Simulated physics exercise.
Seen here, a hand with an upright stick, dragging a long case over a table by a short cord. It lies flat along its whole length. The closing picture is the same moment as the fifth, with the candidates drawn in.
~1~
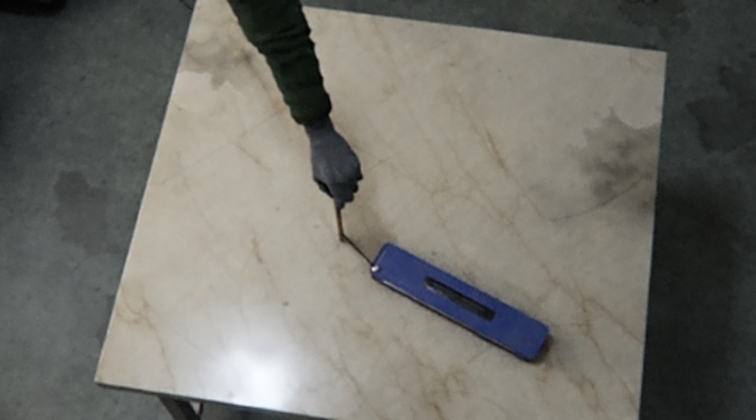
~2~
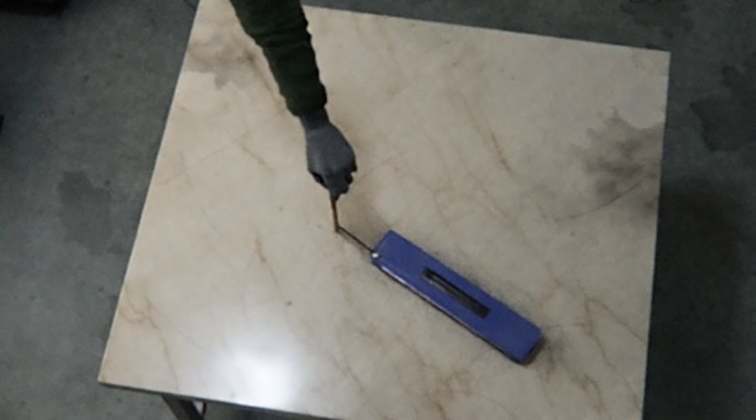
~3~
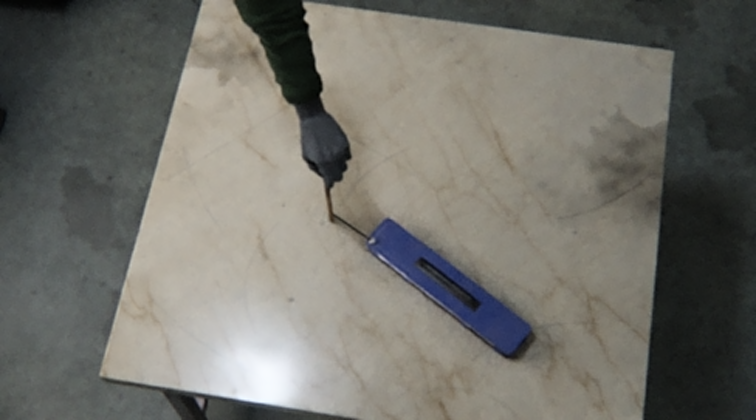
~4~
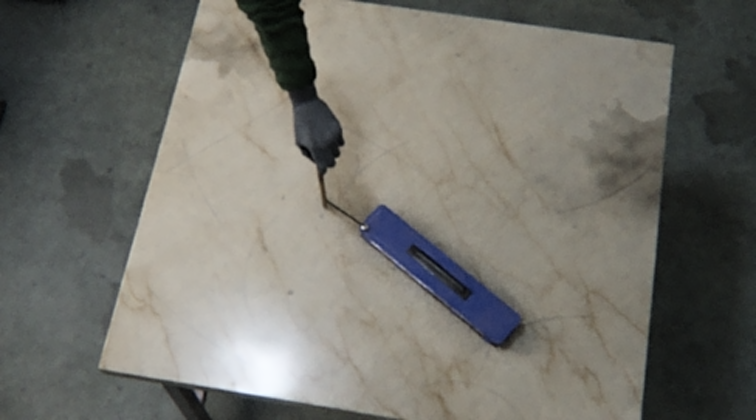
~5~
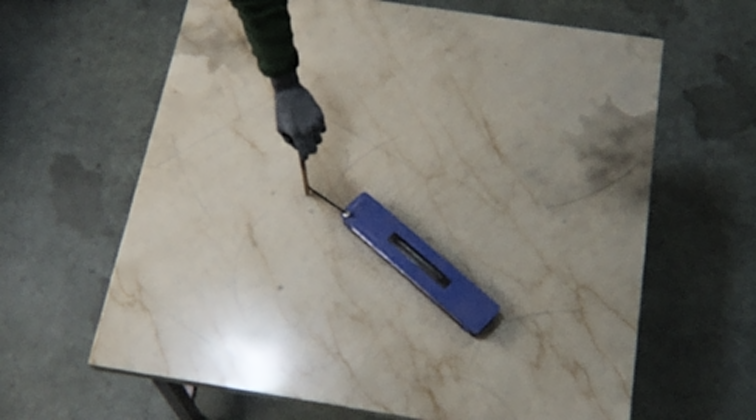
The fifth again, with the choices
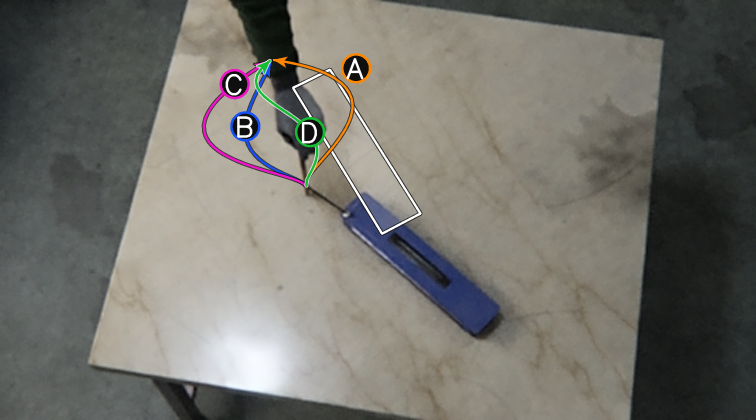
On a marbled tabletop, a gloved hand with an upright stick drags a long blue case by a short cord toward the upper left.
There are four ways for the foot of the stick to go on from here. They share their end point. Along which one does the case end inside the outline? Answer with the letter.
A.
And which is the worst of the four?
C.
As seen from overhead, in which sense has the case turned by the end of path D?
Clockwise.
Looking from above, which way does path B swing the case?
Clockwise.
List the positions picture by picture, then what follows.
In the first frame, blue case (458, 299).
In the second frame, blue case (454, 293).
In the third frame, blue case (447, 284).
In the fourth frame, blue case (439, 272).
In the fifth frame, blue case (419, 260).
On the marked copy, A from (306, 186) via (353, 104) to (274, 60); B from (306, 186) via (246, 139) to (270, 63); C from (306, 186) via (209, 142) to (268, 62); D from (306, 186) via (296, 119) to (270, 61); the outline at (355, 149).
Following A. Soon after the start, foot of the stick (345, 130), middle of the case (407, 238).
Later, foot of the stick (329, 76), middle of the case (385, 183).
In the end, foot of the stick (272, 61), middle of the case (355, 149); it lies in the outline.
As for the rest, B leaves its middle at (320, 168); C leaves its middle at (300, 171); D leaves its middle at (333, 162).
